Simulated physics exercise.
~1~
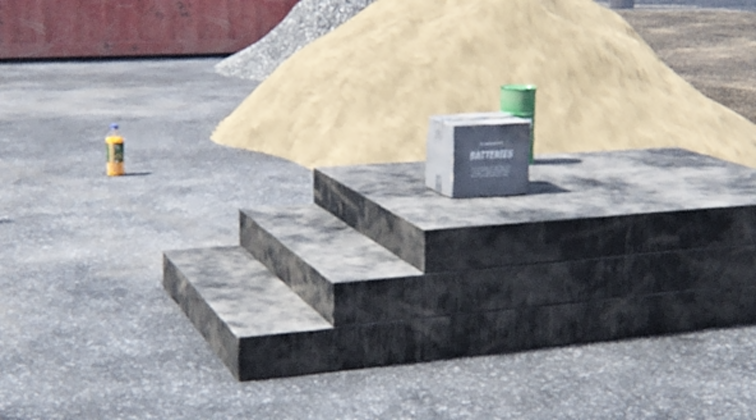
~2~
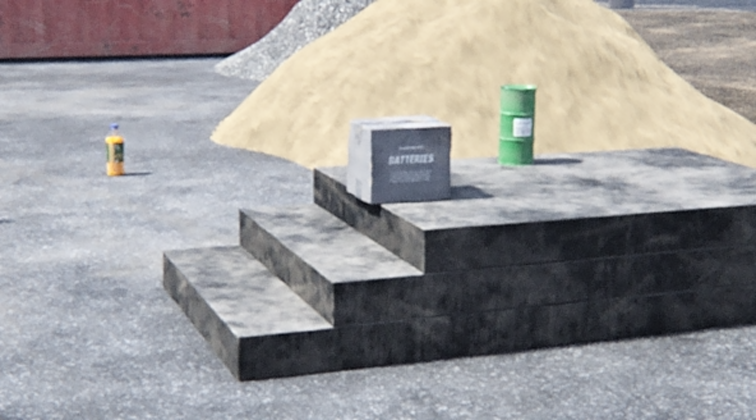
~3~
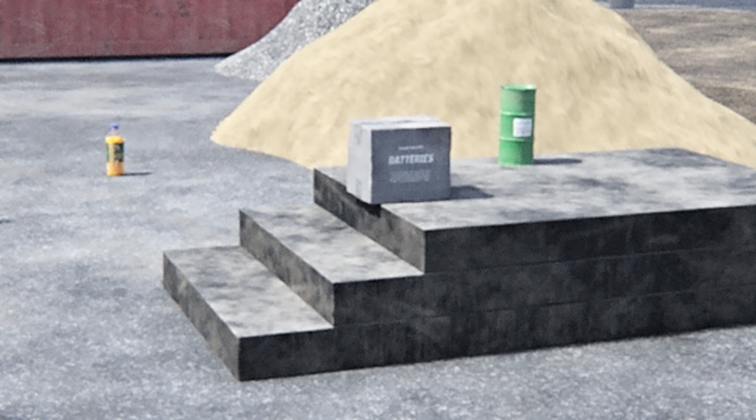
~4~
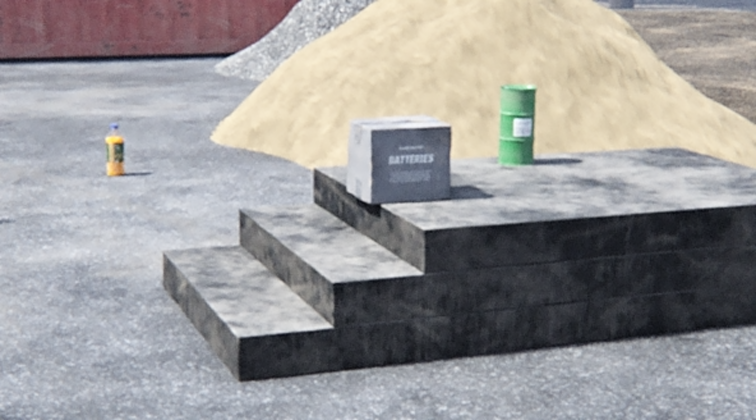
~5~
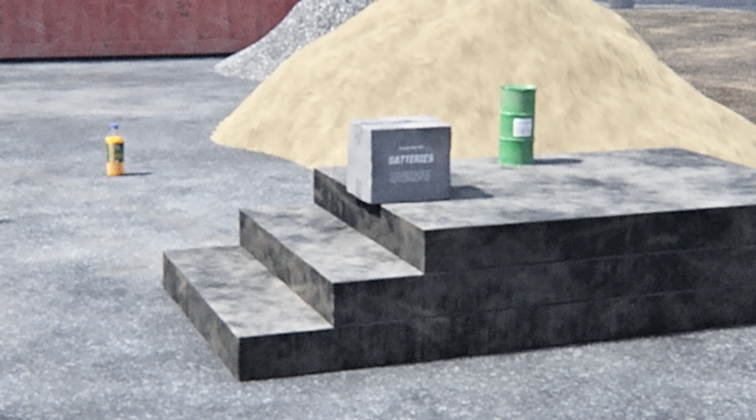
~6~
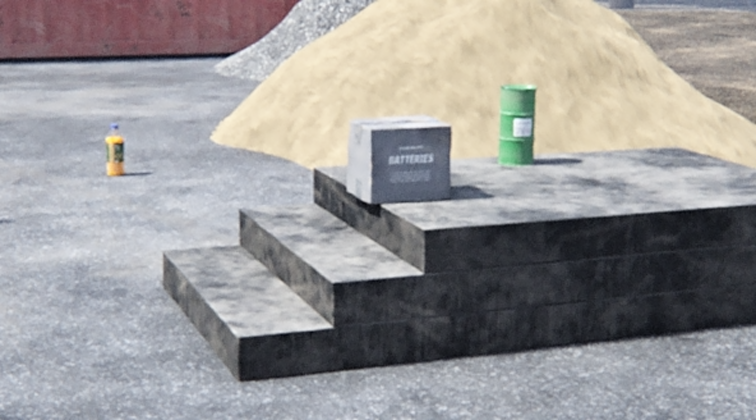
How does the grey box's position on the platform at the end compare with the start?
At the start the grey box sits in front of the green canister, partly hiding it. By the end it is farther left, at the edge of the platform's top beside the steps, with the canister in full view.
